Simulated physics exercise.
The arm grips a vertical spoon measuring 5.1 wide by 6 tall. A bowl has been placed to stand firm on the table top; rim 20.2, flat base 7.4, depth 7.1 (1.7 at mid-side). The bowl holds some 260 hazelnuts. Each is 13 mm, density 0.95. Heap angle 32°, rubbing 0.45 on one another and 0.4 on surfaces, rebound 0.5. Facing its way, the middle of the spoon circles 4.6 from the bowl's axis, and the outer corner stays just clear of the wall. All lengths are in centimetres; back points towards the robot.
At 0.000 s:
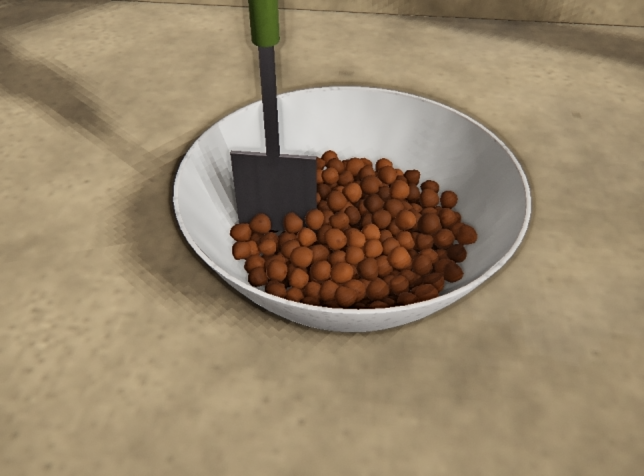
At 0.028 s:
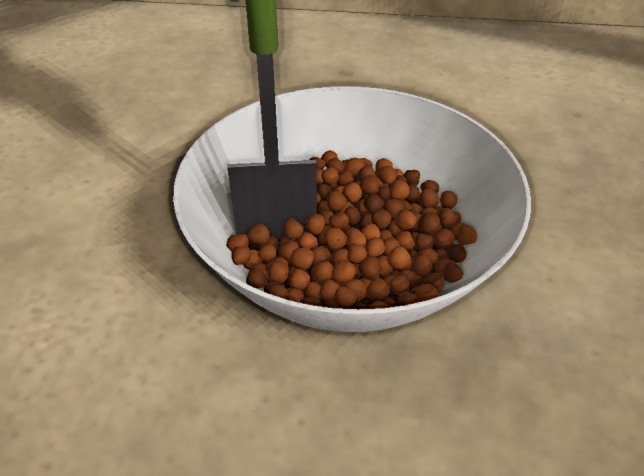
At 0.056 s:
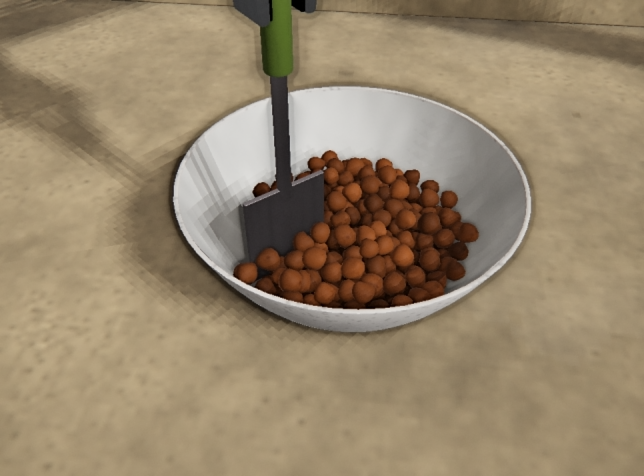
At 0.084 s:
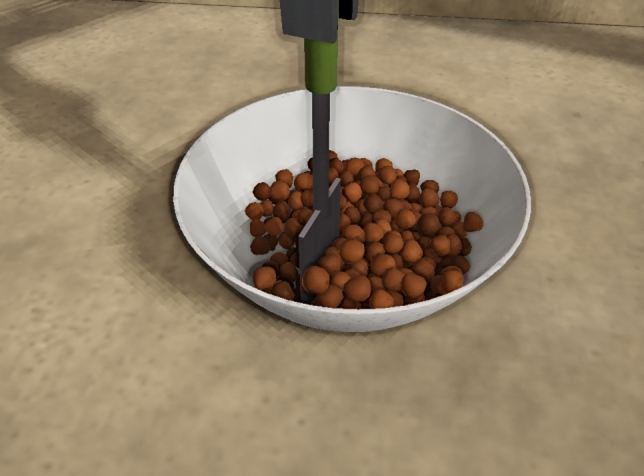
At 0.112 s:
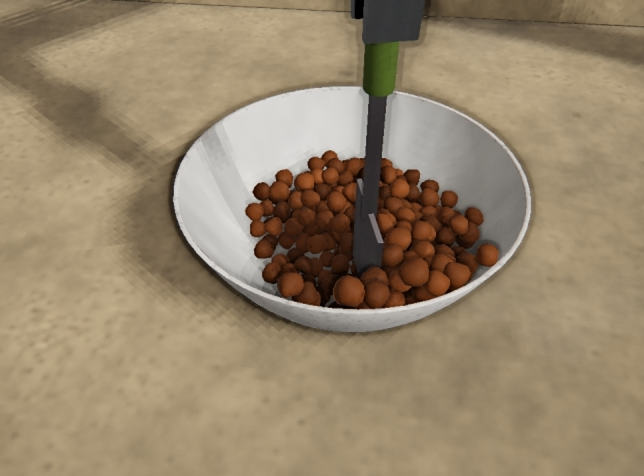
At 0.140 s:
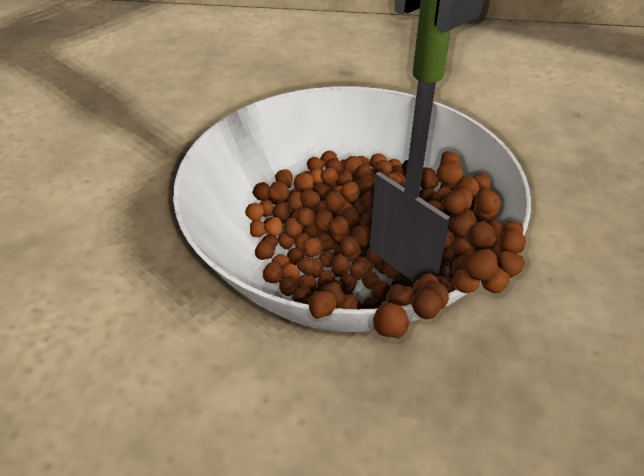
In a white bowl, a dark flat spatula sweeps brown balls toward the right rim.
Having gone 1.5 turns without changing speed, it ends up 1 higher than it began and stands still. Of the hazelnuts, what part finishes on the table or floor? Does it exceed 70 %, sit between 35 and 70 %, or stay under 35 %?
It sits between 35 and 70 %.
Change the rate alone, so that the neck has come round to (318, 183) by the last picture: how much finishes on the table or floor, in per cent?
Something like 5 percent, roughly.
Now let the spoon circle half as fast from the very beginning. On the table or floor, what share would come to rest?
In that case, close to 5 in a hundred.
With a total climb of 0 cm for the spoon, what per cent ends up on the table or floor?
Estimate: Close to 50 %.
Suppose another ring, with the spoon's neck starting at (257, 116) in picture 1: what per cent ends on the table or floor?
Roughly 25 per cent.
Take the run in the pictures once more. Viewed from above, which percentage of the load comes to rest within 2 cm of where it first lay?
Estimate: 10 per cent.
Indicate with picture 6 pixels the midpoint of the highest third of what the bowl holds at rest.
Centre, approx.: (336, 245).
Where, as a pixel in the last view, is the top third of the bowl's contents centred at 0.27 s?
About (312, 133) in the last picture.
After 0.27 s, 290° round, highest piece 15 above the table; 206 in the bowl, 5 on the table or floor, 47 in flight or on the tool.
After 0.40 s, 81° round, highest piece 17 above the table; 162 in the bowl, 44 on the table or floor, 52 in flight or on the tool.
After 0.67 s, 180° round, highest piece 6 above the table; 149 in the bowl, 106 on the table or floor, 3 in flight or on the tool.
After 1.37 s, 180° round, highest piece 5 above the table; 149 in the bowl, 109 on the table or floor.
At rest, 149 in the bowl, 109 on the table or floor. That is 42 % on the table or floor.
